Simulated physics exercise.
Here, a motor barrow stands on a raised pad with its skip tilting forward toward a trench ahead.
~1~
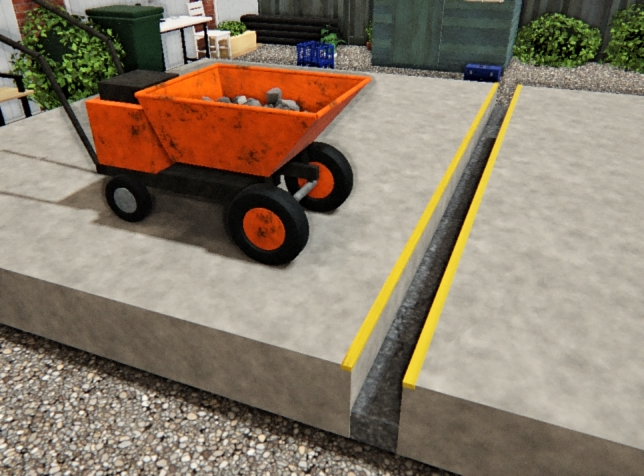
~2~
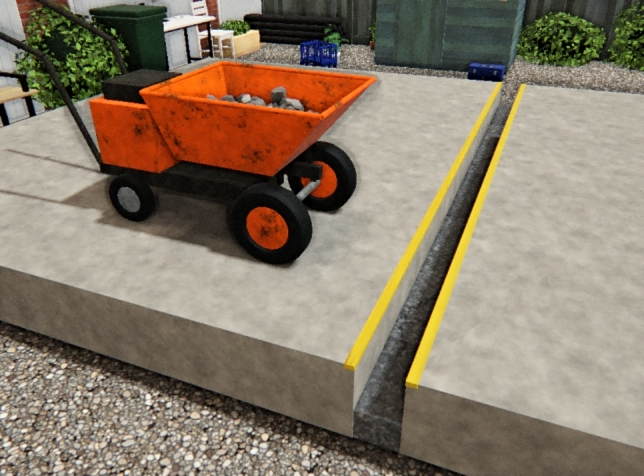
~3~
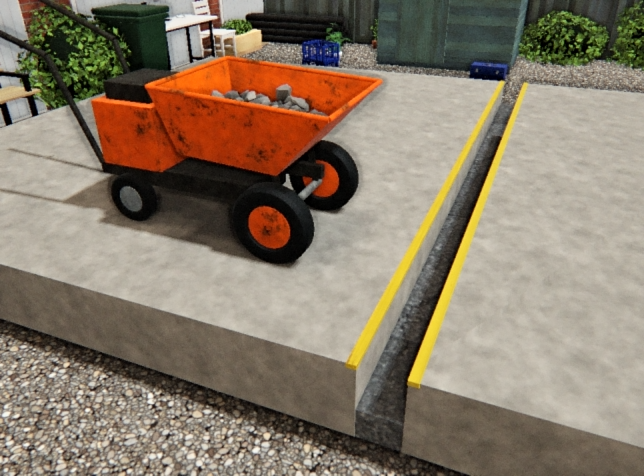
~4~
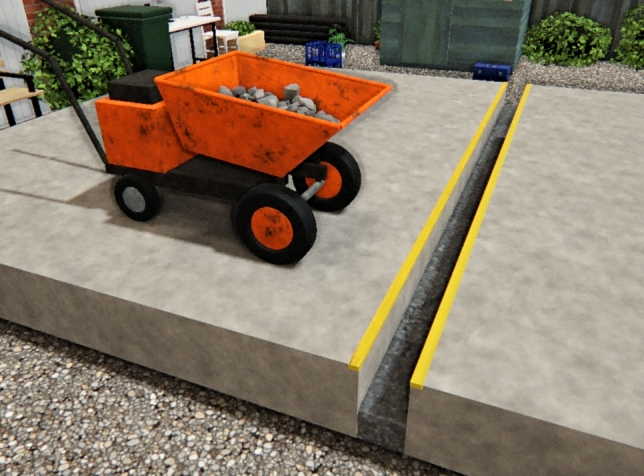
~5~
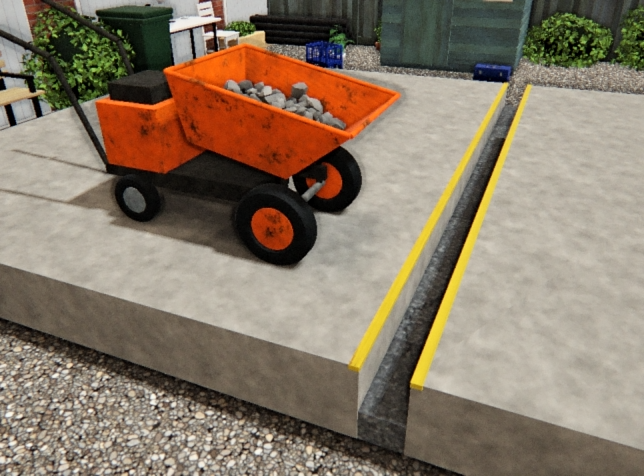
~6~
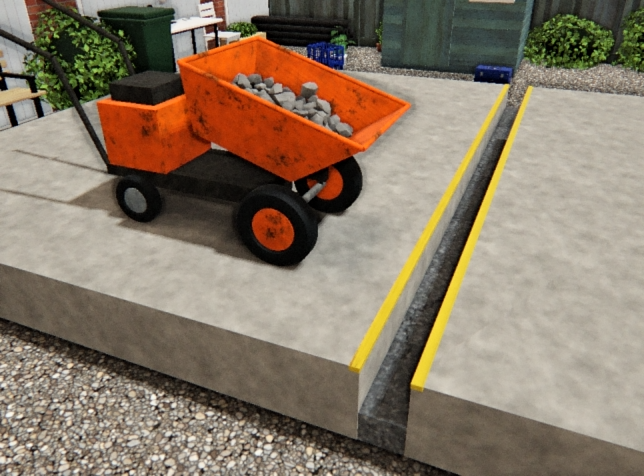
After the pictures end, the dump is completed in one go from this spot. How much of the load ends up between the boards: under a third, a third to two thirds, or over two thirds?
Over two thirds.
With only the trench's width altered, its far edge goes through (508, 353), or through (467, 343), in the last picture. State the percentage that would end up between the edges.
For the first it's 100 per cent, for the second 100 per cent.
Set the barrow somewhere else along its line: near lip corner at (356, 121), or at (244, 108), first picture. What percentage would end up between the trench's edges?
Okay, so the first one ends at 0 % and the second at 30 %.
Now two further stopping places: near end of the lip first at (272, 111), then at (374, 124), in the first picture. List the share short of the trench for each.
You'd get 20 in a hundred the first time and 0 in a hundred the second.
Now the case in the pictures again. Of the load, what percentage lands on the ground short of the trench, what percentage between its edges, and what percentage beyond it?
Short: 0; between: 80; beyond: 15 per cent.
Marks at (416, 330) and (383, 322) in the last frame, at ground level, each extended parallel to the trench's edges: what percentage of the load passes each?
About 40 and 90 %.
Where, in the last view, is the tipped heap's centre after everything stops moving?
Centre at rest: Close to (439, 279).
Just after the last frame, skip tipped steeply; every one in the skip.
A moment on, skip tipped steeply; the larger part in the skip; about a tenth in or heaped over the trench; just a few beyond it; just a few falling.
Further on, skip tipped right over; about a tenth in the skip; the larger part in or heaped over the trench; about a tenth beyond it.
When it is over, skip tipped right over; about a tenth in the skip; the larger part in or heaped over the trench; about a tenth beyond it.
